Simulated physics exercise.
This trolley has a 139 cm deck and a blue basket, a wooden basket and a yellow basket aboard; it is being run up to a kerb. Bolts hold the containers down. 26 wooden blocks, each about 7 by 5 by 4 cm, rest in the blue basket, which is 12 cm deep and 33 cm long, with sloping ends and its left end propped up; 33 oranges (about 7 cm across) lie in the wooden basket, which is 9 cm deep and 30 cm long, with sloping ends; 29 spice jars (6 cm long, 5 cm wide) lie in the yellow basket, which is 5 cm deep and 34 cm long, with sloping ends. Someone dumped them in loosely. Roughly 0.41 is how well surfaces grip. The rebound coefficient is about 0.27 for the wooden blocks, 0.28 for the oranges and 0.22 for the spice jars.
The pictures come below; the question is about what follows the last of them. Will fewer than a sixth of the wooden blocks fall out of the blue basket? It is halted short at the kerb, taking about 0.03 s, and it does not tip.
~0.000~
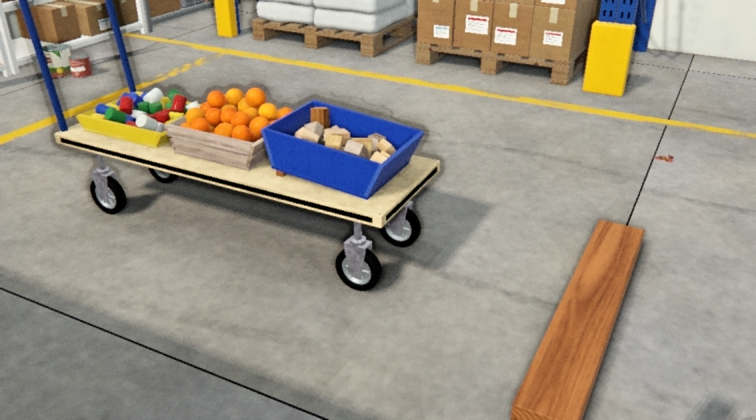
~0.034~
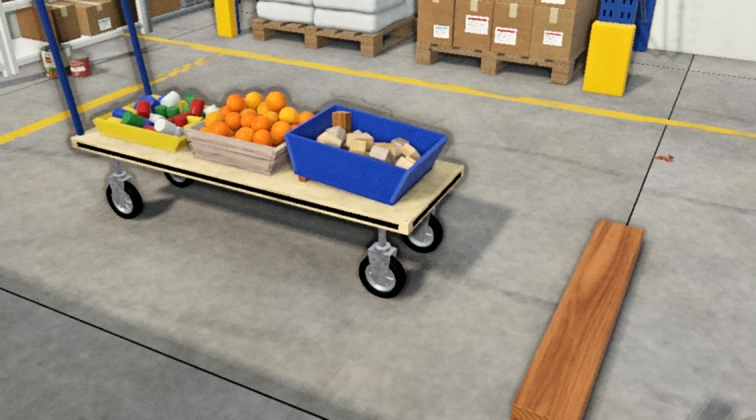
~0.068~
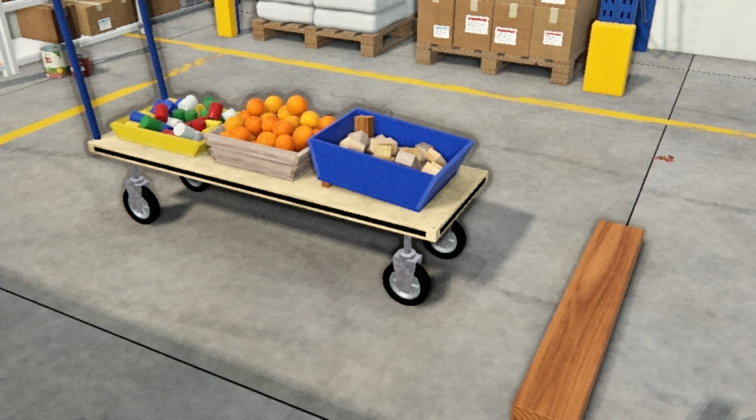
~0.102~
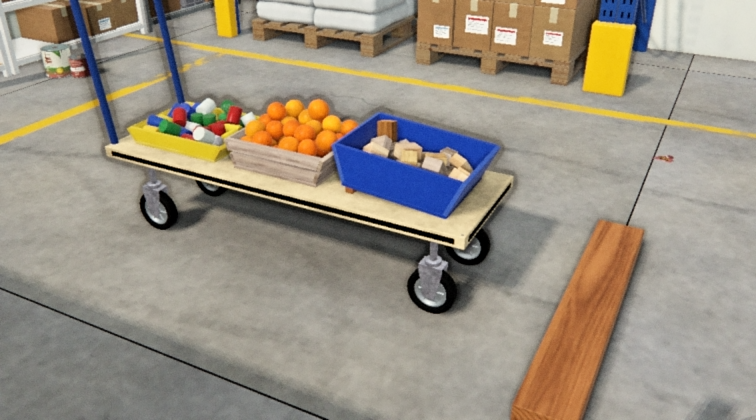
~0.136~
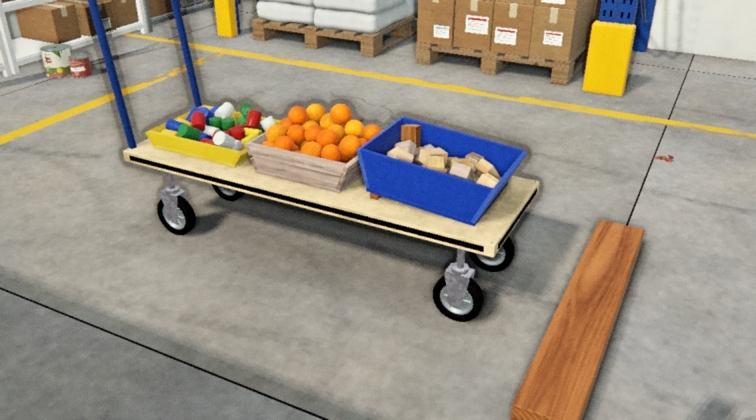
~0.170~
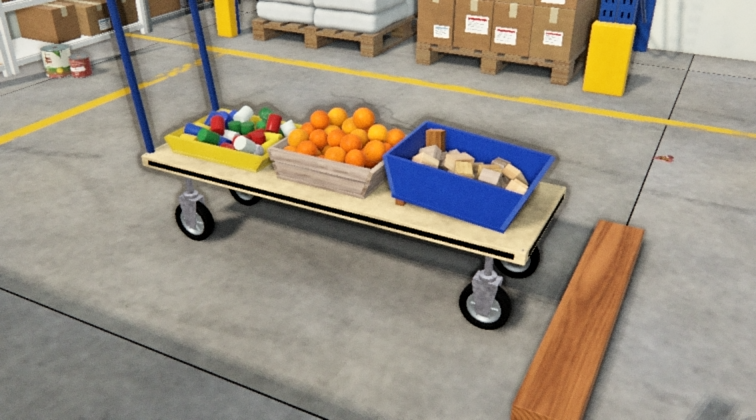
Yes, fewer than a sixth fall out.
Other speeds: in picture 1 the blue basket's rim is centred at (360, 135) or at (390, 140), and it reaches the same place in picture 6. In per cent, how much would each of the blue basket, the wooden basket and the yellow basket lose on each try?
Losses in order of the tries would be blue basket 0 and 0 %, wooden basket 20 and 10 %, yellow basket 30 and 20 %.
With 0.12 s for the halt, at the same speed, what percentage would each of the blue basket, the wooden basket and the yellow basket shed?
With that change, blue basket 0 per cent, wooden basket 10 per cent, yellow basket 20 per cent.
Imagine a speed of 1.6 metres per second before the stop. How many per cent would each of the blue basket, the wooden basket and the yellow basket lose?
Blue basket 0 %, wooden basket 10 %, yellow basket 20 %.
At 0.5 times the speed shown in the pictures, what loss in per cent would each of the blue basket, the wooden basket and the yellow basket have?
Blue basket 0, wooden basket 0, yellow basket 10 per cent.
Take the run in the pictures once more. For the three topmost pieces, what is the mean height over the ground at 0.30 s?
I'd say near 58 cm.
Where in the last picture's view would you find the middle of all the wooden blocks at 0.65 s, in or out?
Near (532, 199) in pixels.
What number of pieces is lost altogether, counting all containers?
Roughly 25 pieces.
After 0.20 s, impact.
After 0.30 s, the blue basket has all 26, the wooden basket is down by 1 of 33 and the yellow basket is down by 4 of 29.
After 0.42 s, the blue basket is down by 2 of 26, the wooden basket is down by 6 of 33 and the yellow basket is down by 9 of 29.
After 0.65 s, the blue basket is down by 2 of 26, the wooden basket is down by 8 of 33 and the yellow basket is down by 12 of 29.
Outcome (at 1.16 s), the blue basket is down by 2 of 26, the wooden basket is down by 8 of 33 and the yellow basket is down by 13 of 29. Asked share, 2 of 26, 8 per cent.
